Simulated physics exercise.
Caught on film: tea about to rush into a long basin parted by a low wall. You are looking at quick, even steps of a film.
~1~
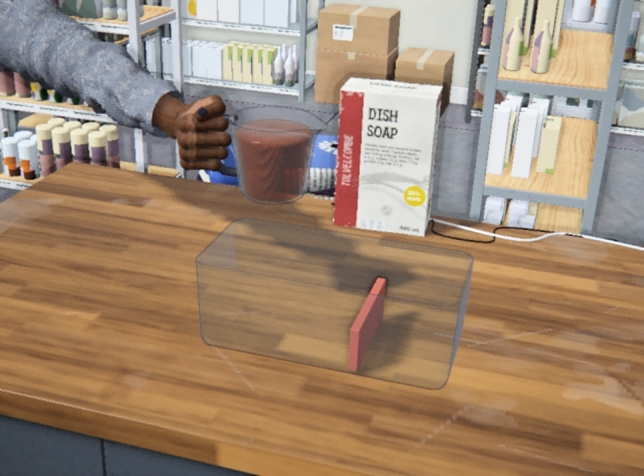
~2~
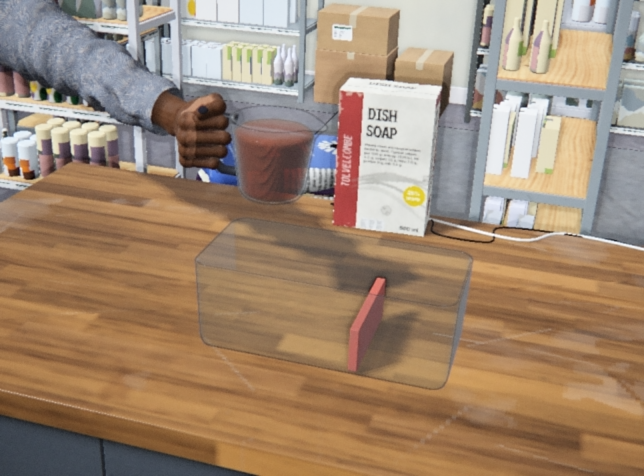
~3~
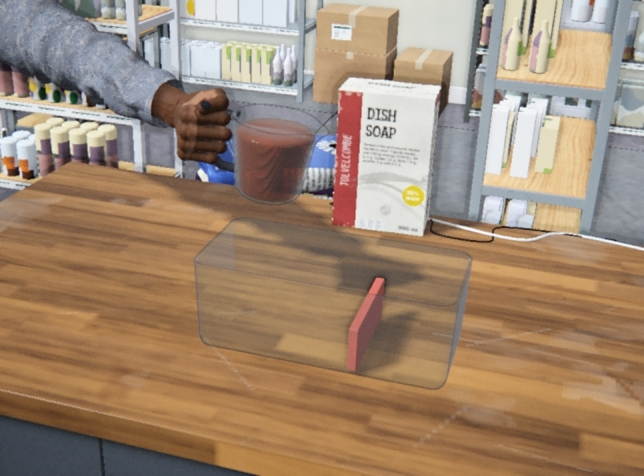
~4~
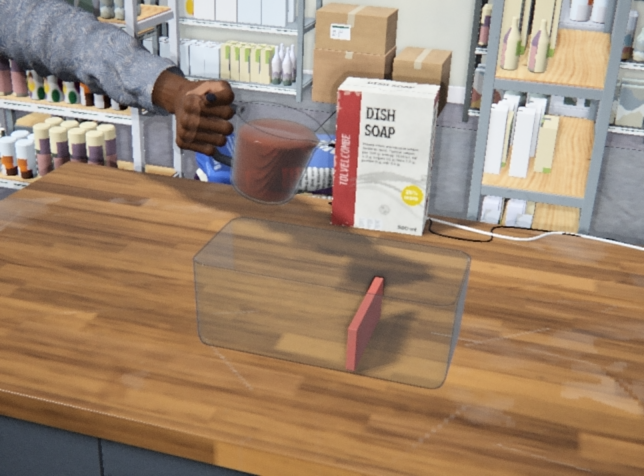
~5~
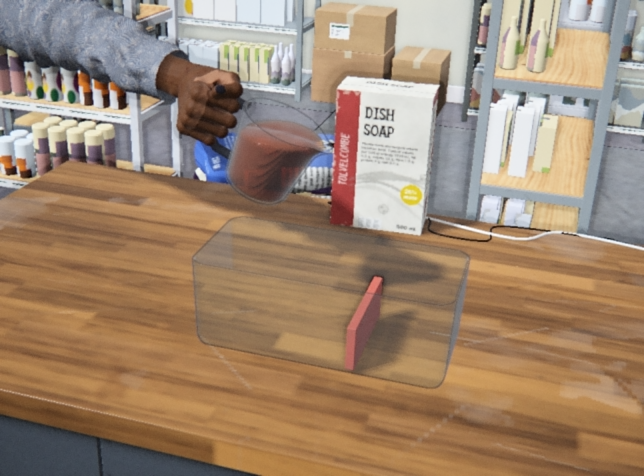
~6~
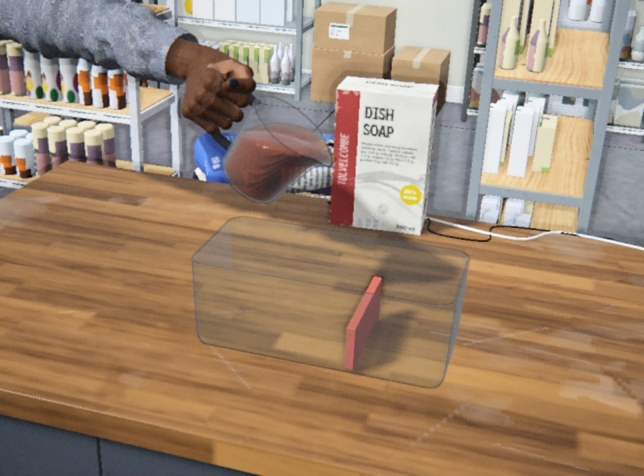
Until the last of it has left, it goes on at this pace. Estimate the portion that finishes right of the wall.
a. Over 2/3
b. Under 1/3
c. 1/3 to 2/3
The answer is b.
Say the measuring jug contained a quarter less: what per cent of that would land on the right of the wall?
Roughly 5 %.
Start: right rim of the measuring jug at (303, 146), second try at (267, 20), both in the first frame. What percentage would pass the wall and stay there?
Roughly 5 % and 5 %.
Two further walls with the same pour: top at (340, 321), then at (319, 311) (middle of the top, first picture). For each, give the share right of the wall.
About 70 % for the first and about 90 % for the second.
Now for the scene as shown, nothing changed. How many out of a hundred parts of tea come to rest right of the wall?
Close to 15 per cent.
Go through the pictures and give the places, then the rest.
The first frame shows tilt 0°; pouring edge (327, 127); surface from (238, 124) to (314, 134); the long basin's rim runs from (216, 240) to (466, 281); the wall's top is at (369, 304).
The second frame shows tilt 2°; pouring edge (328, 129); surface from (238, 124) to (315, 135).
The third frame shows tilt 6°; pouring edge (329, 133); surface from (240, 123) to (317, 137).
The fourth frame shows tilt 14°; pouring edge (331, 141); surface from (242, 123) to (320, 139).
The fifth frame shows tilt 24°; pouring edge (333, 152); surface from (242, 126) to (327, 143).
The sixth frame shows tilt 36°; pouring edge (333, 165); surface from (240, 135) to (327, 154); 2 per cent is over the edge.
A moment on, the measuring jug is tipped right over and 36 per cent is still to pour, 23 is left of the wall and 14 right of it.
Next, the measuring jug is tipped right over and 3 per cent is still to pour, 77 is left of the wall and 16 right of it.
Then the measuring jug is tipped right over and 0 per cent is still to pour, 81 is left of the wall and 17 right of it.
Later the measuring jug is tipped right over and 0 per cent is still to pour, 81 is left of the wall and 17 right of it.
At rest 81 per cent lies left of the wall, 17 right of it and 2 outside.
